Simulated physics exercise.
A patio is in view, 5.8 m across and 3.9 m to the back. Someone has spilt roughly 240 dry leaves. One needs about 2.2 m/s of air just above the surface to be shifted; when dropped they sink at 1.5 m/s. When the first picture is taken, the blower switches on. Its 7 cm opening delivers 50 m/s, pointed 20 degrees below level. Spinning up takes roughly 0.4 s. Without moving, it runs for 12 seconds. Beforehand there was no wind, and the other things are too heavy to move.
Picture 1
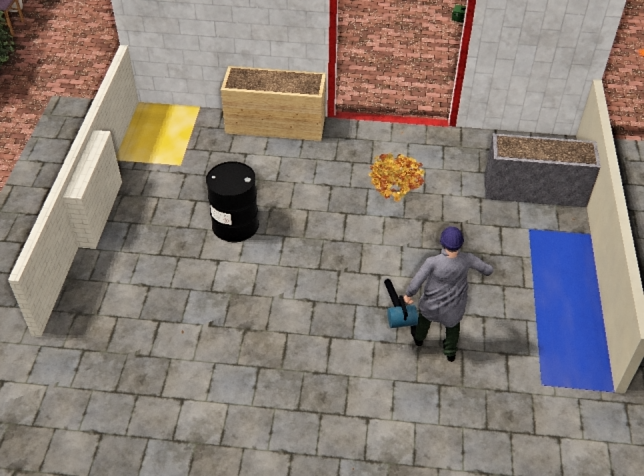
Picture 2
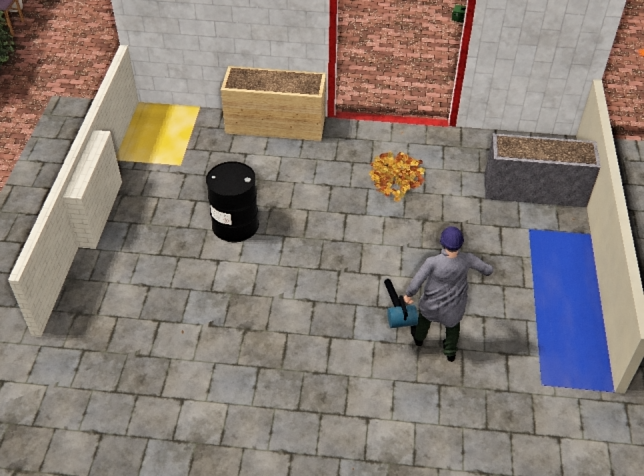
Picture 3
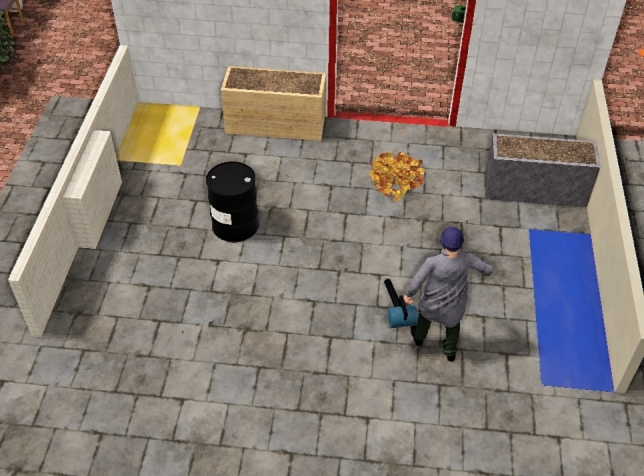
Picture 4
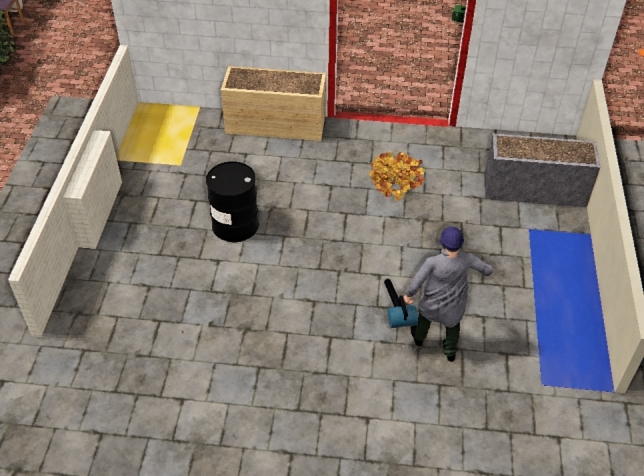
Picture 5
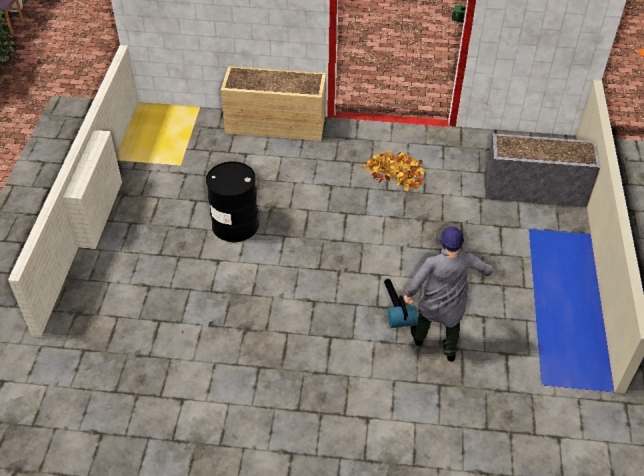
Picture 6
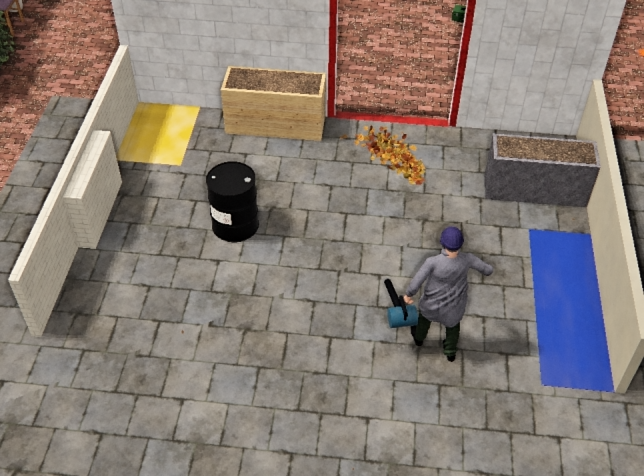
The clip shows a person in a grey coat and purple cap standing still on a paved patio, holding a blower, while a pile of dry leaves first lies undisturbed, then shifts and stretches toward the red gateway.
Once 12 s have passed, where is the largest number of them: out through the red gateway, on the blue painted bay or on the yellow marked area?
Most are at the red one.
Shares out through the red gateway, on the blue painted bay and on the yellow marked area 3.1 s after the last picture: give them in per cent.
About 100 per cent red, 0 per cent blue and 0 per cent yellow.
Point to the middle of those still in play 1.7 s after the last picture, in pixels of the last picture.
(434, 92).
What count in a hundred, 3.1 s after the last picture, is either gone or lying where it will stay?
Estimated share: Near 100 %.
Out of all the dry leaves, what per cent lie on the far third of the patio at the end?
I'd put it at about 0 percent.
Then, 1.7 s after the last picture, 0 % are on the blue painted bay, 0 % on the yellow marked area and 99 % out through the red gateway; the middle of those still in play is near (434, 92); 80 % have settled or left.
Then, 3.1 s after the last picture, 0 % are on the blue painted bay, 0 % on the yellow marked area and 100 % out through the red gateway; 98 % have settled or left.
Then, 5.8 s after the last picture, 0 % are on the blue painted bay, 0 % on the yellow marked area and 100 % out through the red gateway; 99 % have settled or left.
Then, 11.2 s after the last picture, at the end, 0 % are on the blue painted bay, 0 % on the yellow marked area and 100 % out through the red gateway.
